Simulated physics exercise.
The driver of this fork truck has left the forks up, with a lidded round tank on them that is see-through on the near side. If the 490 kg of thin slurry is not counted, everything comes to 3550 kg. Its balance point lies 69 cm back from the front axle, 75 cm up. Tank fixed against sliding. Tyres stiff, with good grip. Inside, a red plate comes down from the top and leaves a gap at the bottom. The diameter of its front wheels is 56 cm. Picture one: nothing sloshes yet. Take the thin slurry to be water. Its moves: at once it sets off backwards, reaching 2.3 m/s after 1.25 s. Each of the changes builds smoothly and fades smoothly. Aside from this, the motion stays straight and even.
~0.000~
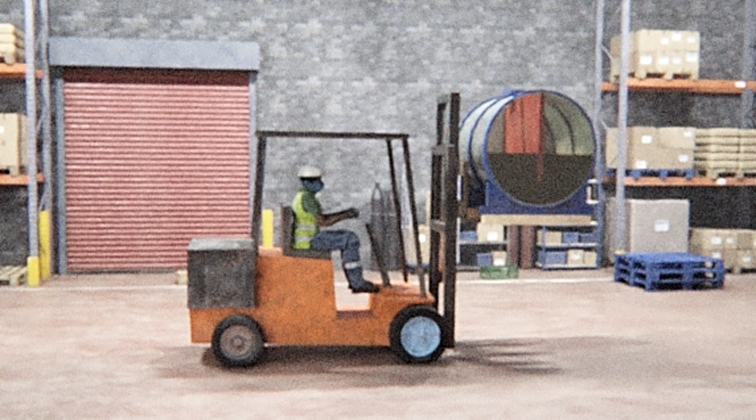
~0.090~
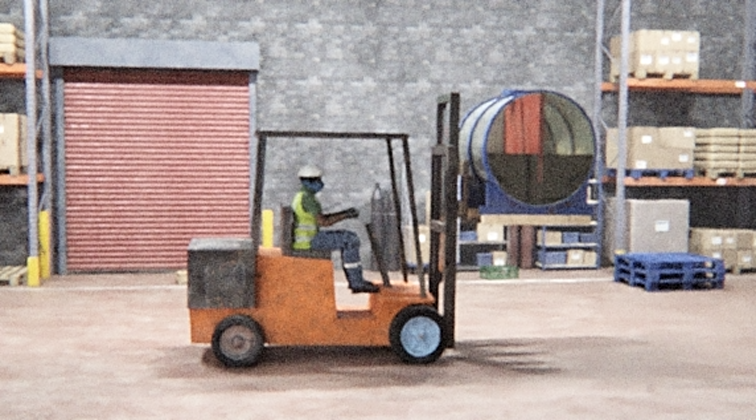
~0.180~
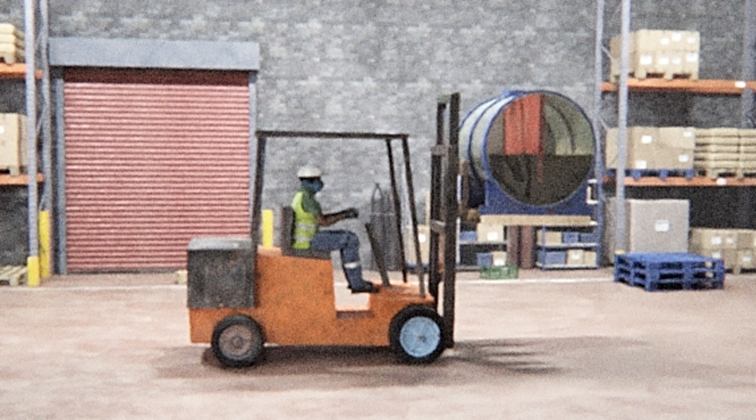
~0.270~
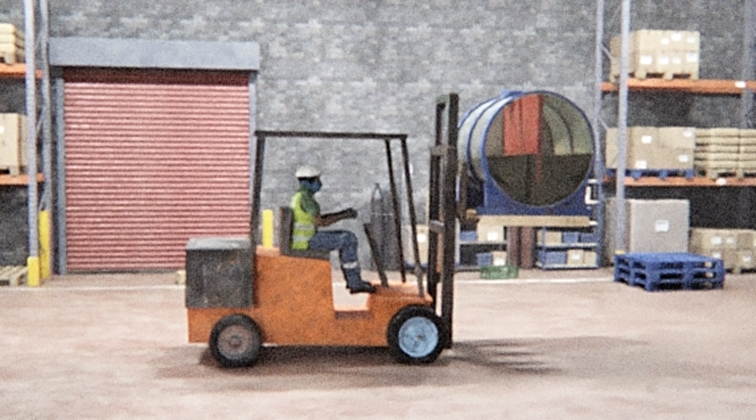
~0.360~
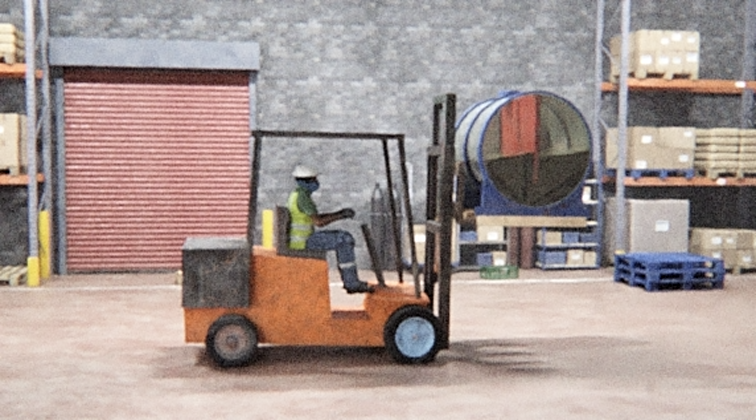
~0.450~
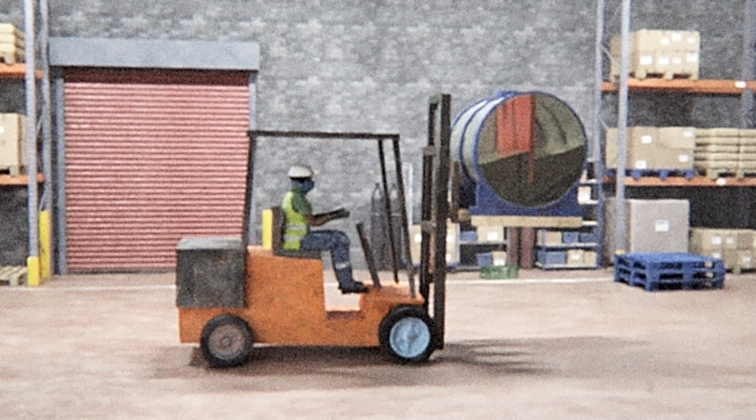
In a warehouse, an orange forklift carrying a raised round tank starts easing backwards to the left, its dark liquid tilting slightly.
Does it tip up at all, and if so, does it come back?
You'll see it stay steady.
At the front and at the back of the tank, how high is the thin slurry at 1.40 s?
Roughly 52 cm in front and 44 cm behind.
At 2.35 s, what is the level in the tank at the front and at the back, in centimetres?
Front 48 cm and back 48 cm.
By 0.75 s the lean is 0°, wheels down; the liquid stands 63 cm on the front, 32 cm on the back.
By 1.40 s the lean is 0°, wheels down; the liquid stands 52 cm on the front, 44 cm on the back.
By 2.35 s the lean is 0°, wheels down; the liquid stands 48 cm on the front, 49 cm on the back.
By 4.24 s no wheel has left the ground; at worst the lighter axle bore 10 per cent of the weight.
